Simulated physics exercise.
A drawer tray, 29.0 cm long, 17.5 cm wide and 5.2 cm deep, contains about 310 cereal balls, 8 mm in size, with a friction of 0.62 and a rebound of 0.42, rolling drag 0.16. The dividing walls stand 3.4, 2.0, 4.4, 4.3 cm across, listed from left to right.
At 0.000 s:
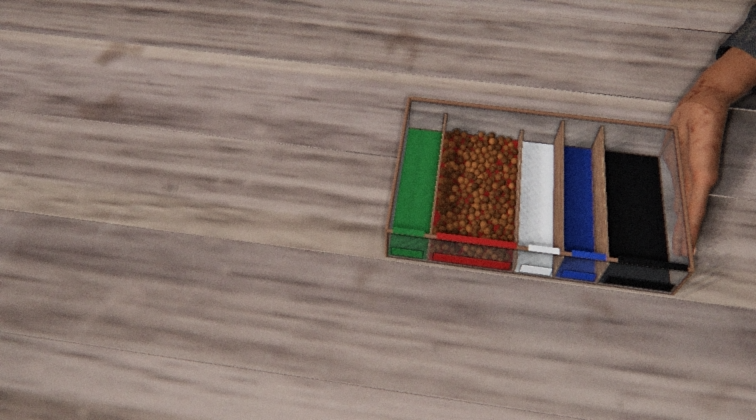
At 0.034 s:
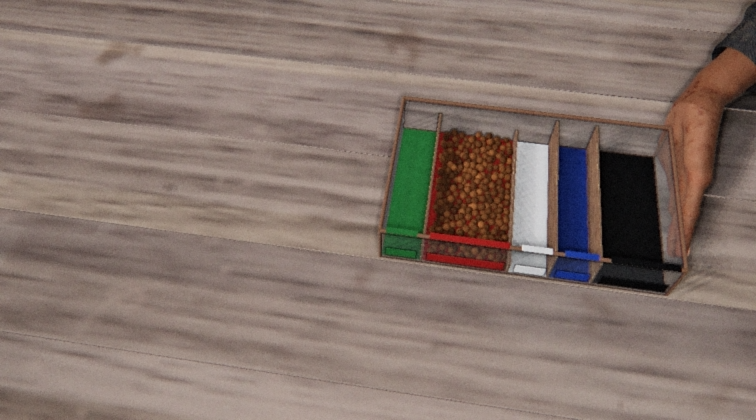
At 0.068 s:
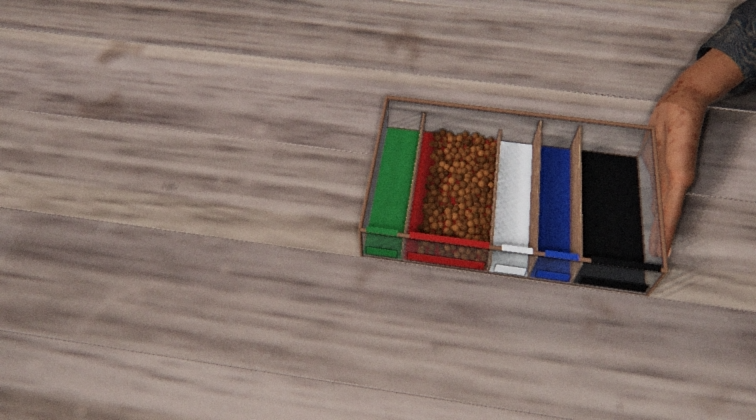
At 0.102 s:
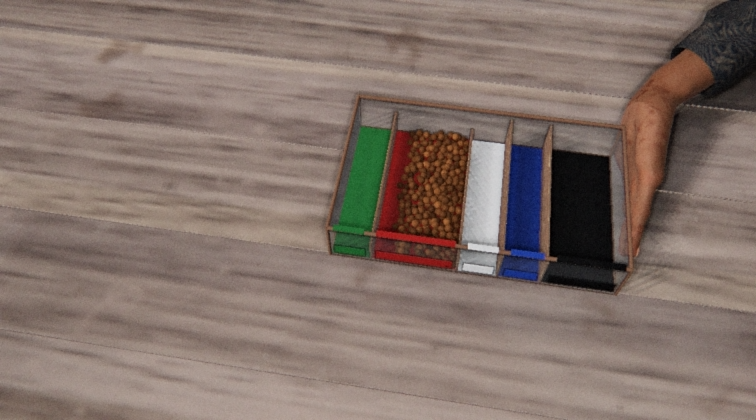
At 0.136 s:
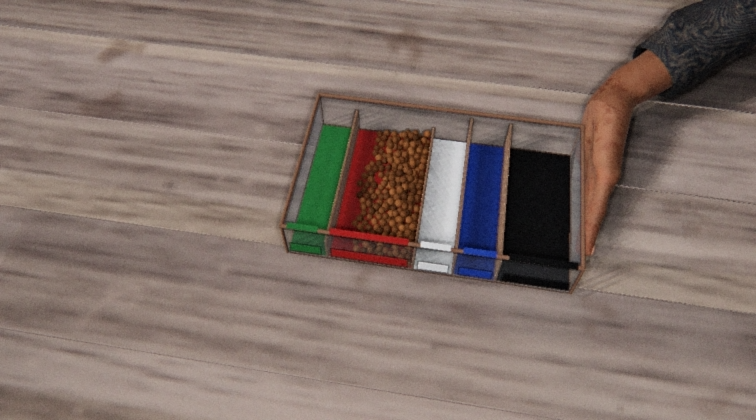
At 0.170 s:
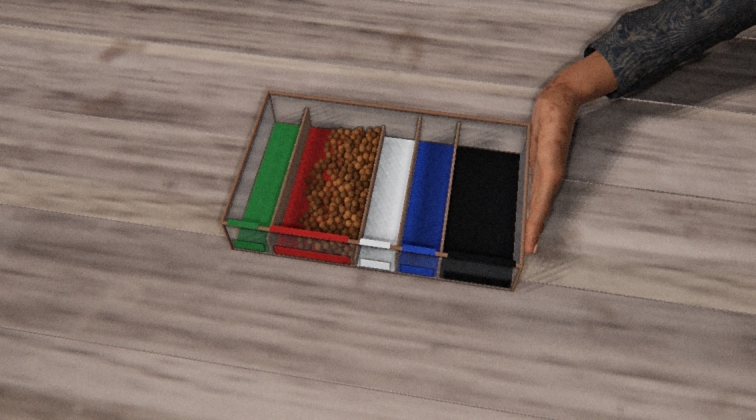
On a wooden plank surface, a hand at the right end of a clear divided tray pushes it leftward with growing speed, while the brown balls in the red section shift toward that section's right side, exposing red floor.
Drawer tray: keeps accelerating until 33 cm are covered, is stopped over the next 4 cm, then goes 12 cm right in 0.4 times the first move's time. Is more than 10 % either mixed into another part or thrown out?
Ten percent is exceeded.
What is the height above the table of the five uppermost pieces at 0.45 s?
Height: Roughly 19 centimetres.
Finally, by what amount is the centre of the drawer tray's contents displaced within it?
I'd estimate close to 2.0 cm.
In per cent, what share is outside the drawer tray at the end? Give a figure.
My estimate is close to 15 percent.
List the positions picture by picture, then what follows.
Drawer tray at (536, 253); tilt 0 degrees; moved 0.0 cm; red 100 %, in the first frame.
Drawer tray at (529, 253); tilt 0 degrees; moved 0.6 cm, in the second frame.
Drawer tray at (509, 252); tilt 0 degrees; moved 2.6 cm, in the third frame.
Drawer tray at (476, 251); tilt 0 degrees; moved 5.8 cm, in the fourth frame.
Drawer tray at (429, 249); tilt 0 degrees; moved 10.3 cm, in the fifth frame.
Drawer tray at (369, 247); tilt 0 degrees; moved 16.0 cm; red 100 %. Its speed is now 1.90 m/s, in the sixth frame.
After 0.28 s, tilt 0 degrees; red 100 %; 0 % away from where they began.
Then, at 0.37 s, tilt 0 degrees; green 10 %, red 80 %, in the air 15 %; 20 % away from where they began.
Then, at 0.45 s, tilt 0 degrees; green 5 %, white 15 %, red 60 %, blue 5 %, in the air 10 %; 40 % away from where they began.
After 0.53 s, tilt 0 degrees; green 5 %, white 20 %, black 5 %, red 60 %, outside 5 %, in the air 10 %; 40 % away from where they began.
In the end, at 1.6 s, green 5 %, white 20 %, black 5 %, red 60 %, outside 15 %; 40 % away from where they began.
